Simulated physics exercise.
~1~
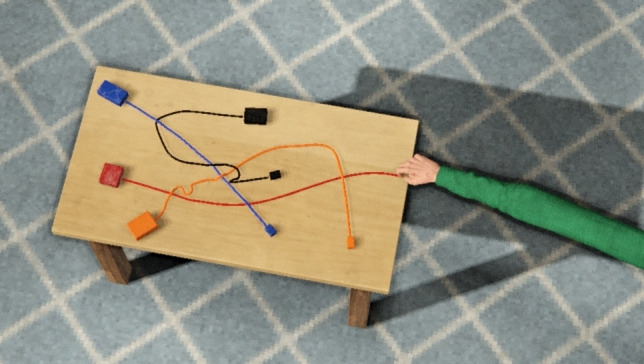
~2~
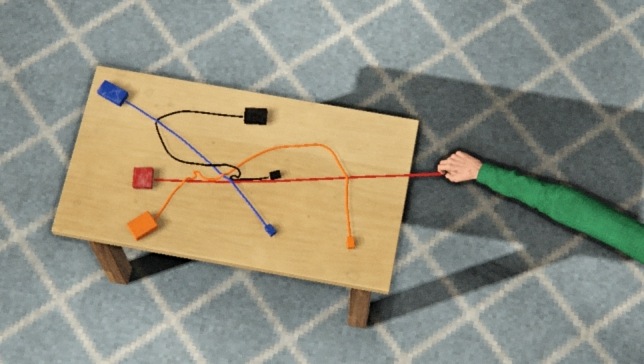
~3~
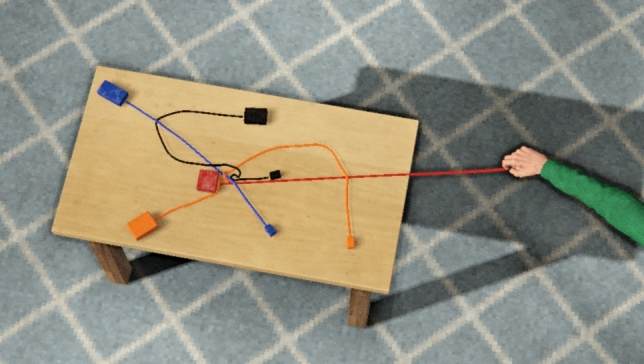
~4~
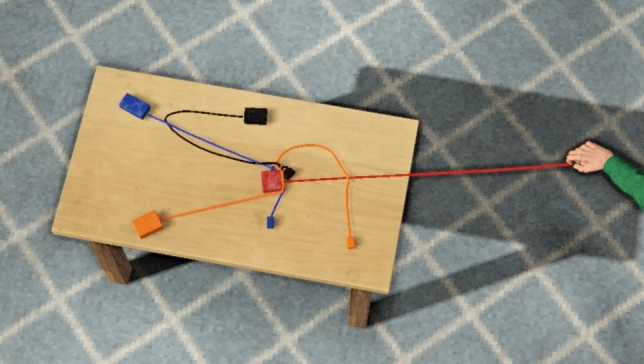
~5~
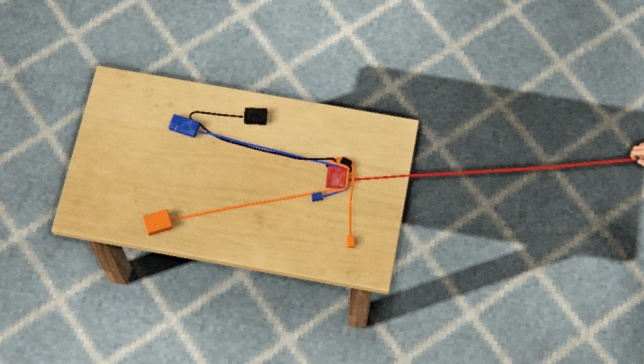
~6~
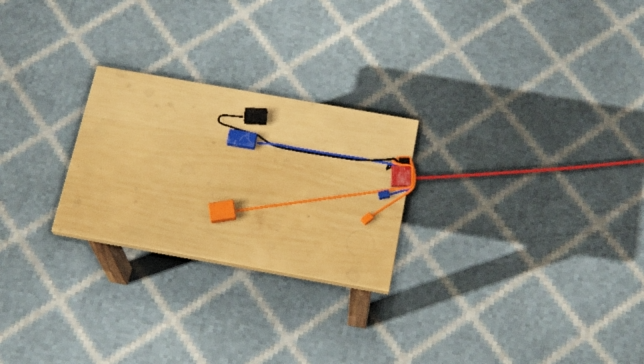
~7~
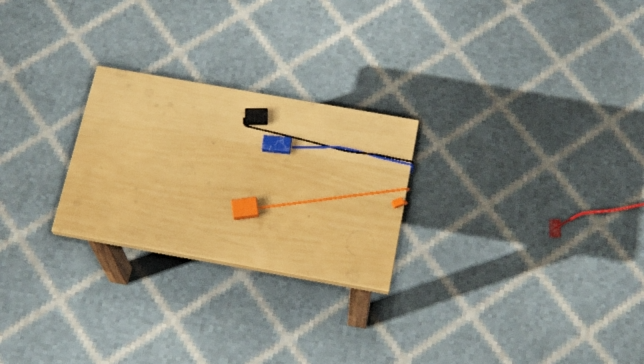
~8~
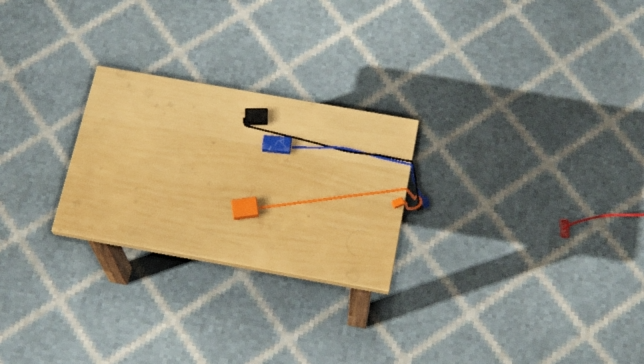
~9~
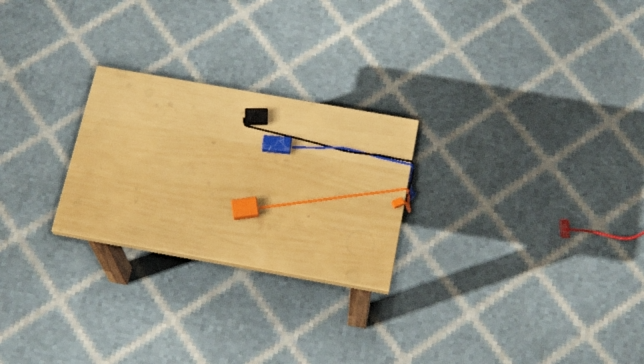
A hand in a green sleeve pulls a red lead rightwards off a pale wooden table, seen from above on a blue-grey carpet with a pale lattice pattern. Four overlapping leads lie there, with blue and red chargers at the left, an orange one below, and a black one near the top. The red charger slides across, and its lead drags the others along, shifting the blue and orange chargers right while the black charger stays put. The red charger drops over the right edge onto the carpet. The blue and orange chargers remain on the table, their leads stretched to its edge.
